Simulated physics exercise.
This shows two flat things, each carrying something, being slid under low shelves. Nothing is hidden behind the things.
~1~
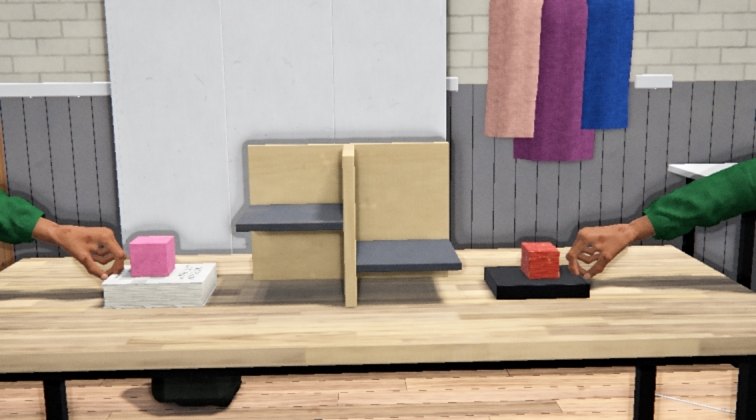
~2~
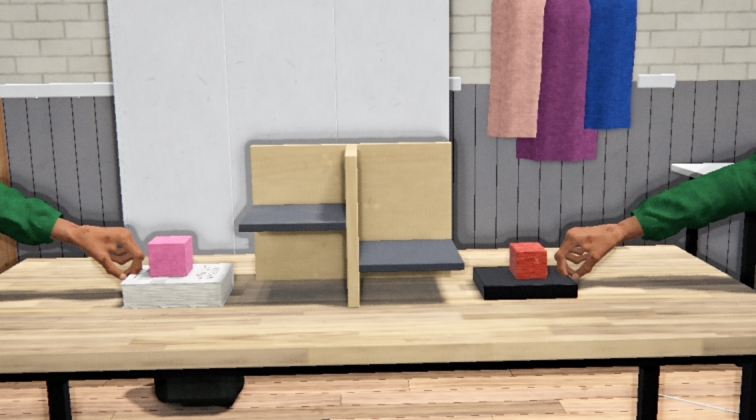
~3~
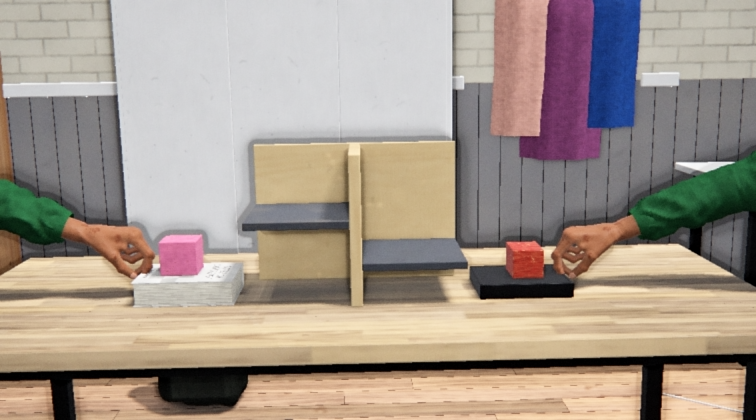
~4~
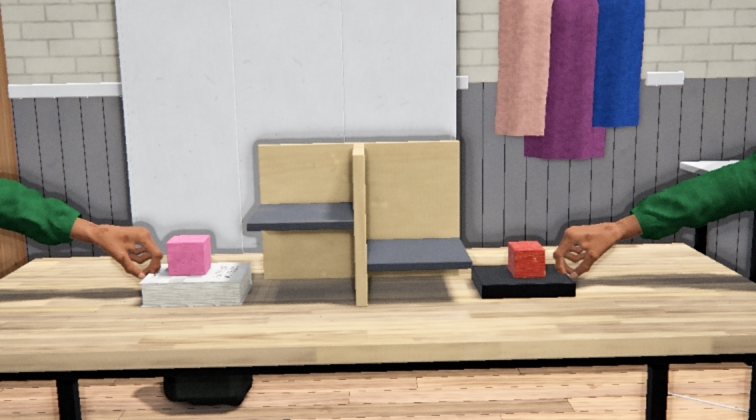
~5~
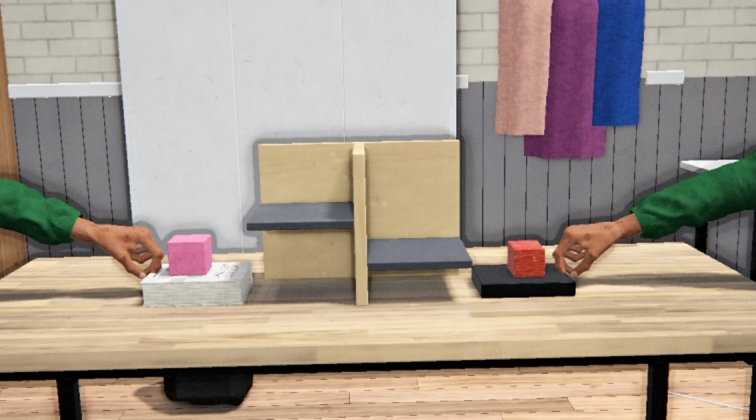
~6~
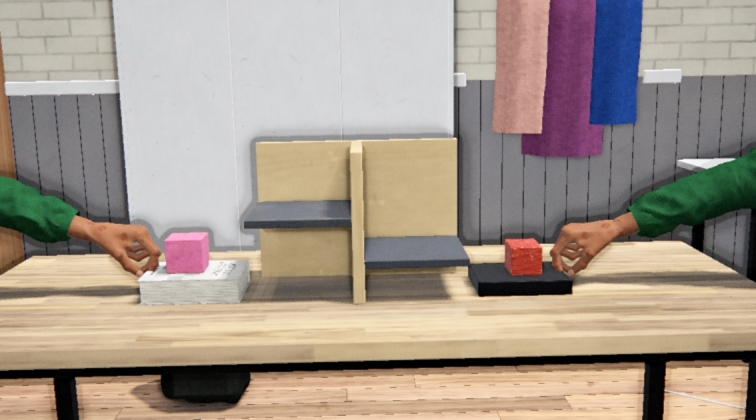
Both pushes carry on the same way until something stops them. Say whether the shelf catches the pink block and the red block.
Outcome: The pink block rides in untouched and the red block gets scraped off its spot.
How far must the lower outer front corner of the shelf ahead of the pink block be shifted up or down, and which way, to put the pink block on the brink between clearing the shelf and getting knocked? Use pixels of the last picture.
A shift of 20 pixels, going down.
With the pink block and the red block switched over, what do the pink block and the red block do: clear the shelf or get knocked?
The pink block is knocked back; the red block gets in clear.
Then, 1.08 s past the last view, pink block riding along near (229, 253); red block pushed back on its carrier near (479, 258).
Then, 1.70 s past the last view, pink block riding along near (260, 252); red block leaning 30° off how it started near (478, 259).
Then, 1.84 s past the last view, pink block riding along near (267, 252); red block on its side near (491, 271).
Finally, the pink block passes below, near (293, 251); the red block is knocked back, near (499, 272).
